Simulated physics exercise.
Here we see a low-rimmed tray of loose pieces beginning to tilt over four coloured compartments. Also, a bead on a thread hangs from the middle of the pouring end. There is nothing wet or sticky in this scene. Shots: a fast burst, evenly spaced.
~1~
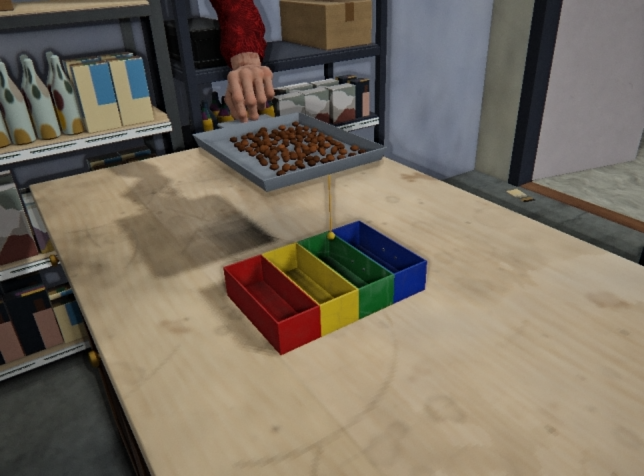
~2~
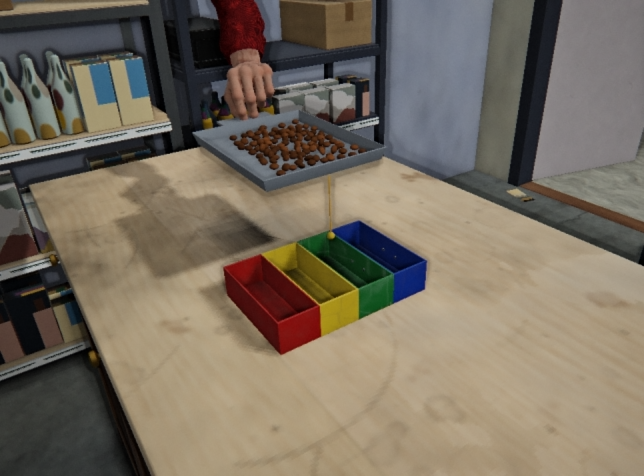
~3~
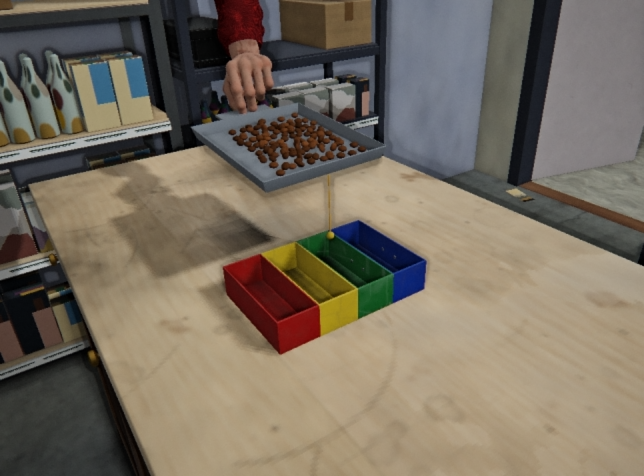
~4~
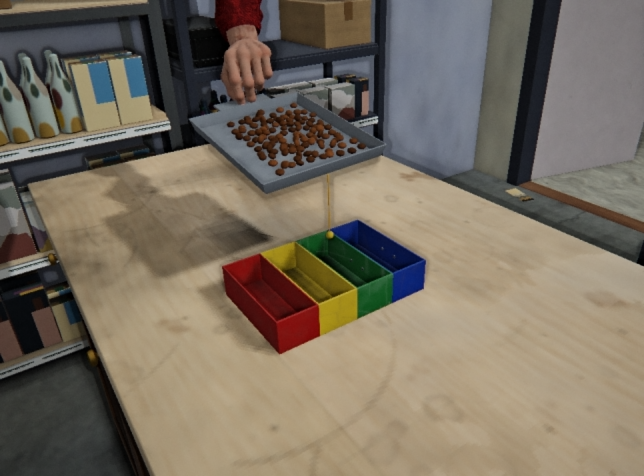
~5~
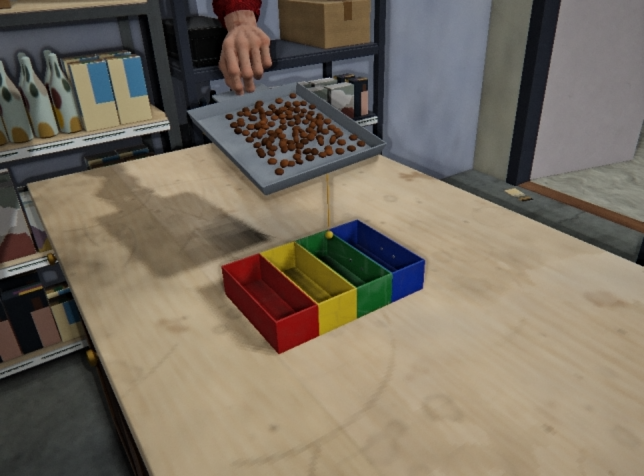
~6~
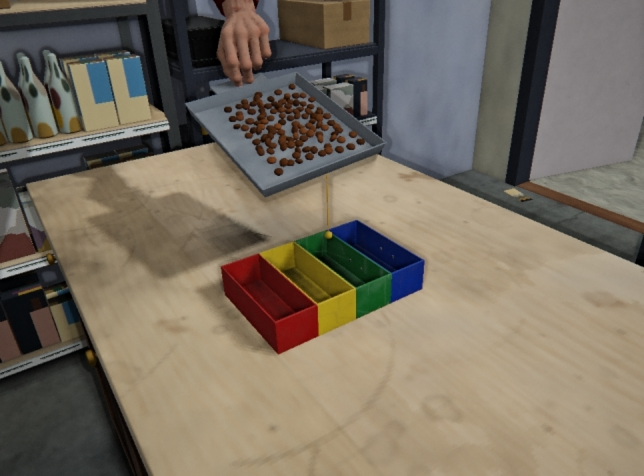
In a storeroom, a hand in a red sleeve holds a grey tray of brown kibble above a wooden table with red, yellow, green and blue compartments. The tray starts level, then its far side rises gradually, tilting the near edge lowest at the left corner while the kibble stays on it.
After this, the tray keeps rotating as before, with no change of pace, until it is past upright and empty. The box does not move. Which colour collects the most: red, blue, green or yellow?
Yellow.
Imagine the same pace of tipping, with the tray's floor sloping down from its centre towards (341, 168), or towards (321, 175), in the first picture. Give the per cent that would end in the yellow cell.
Around 0 per cent first, around 30 per cent next.
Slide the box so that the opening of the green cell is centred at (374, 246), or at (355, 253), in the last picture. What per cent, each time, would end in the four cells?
Result: 80 % and 100 %.
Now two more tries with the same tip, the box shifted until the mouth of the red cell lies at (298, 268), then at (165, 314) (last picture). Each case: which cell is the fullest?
So the first one goes to red and the second to that blue cell.
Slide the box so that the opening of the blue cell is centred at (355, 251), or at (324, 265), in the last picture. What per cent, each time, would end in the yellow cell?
About 60 and 10 per cent respectively.
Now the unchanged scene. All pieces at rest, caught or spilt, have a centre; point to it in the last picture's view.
I'd mark it at roughly (299, 294).
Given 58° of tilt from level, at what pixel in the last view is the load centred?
The load is centred near (291, 167).
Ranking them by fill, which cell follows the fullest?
Rank two - that red cell.
Just after the last frame, tray tipped steeply; almost all on the tray; just a few falling or outside the box.
A moment on, tray tipped right over; roughly half on the tray; roughly a quarter in the yellow cell; about a tenth in the red cell; about a tenth in the green cell; about a tenth falling or outside the box.
Further on, tray tipped past a quarter turn; roughly two thirds in the yellow cell; roughly a quarter in the red cell; about a tenth in the green cell; just a few in the blue cell.
When it is over, tray tipped past a quarter turn; roughly two thirds in the yellow cell; roughly a quarter in the red cell; about a tenth in the green cell; just a few in the blue cell.
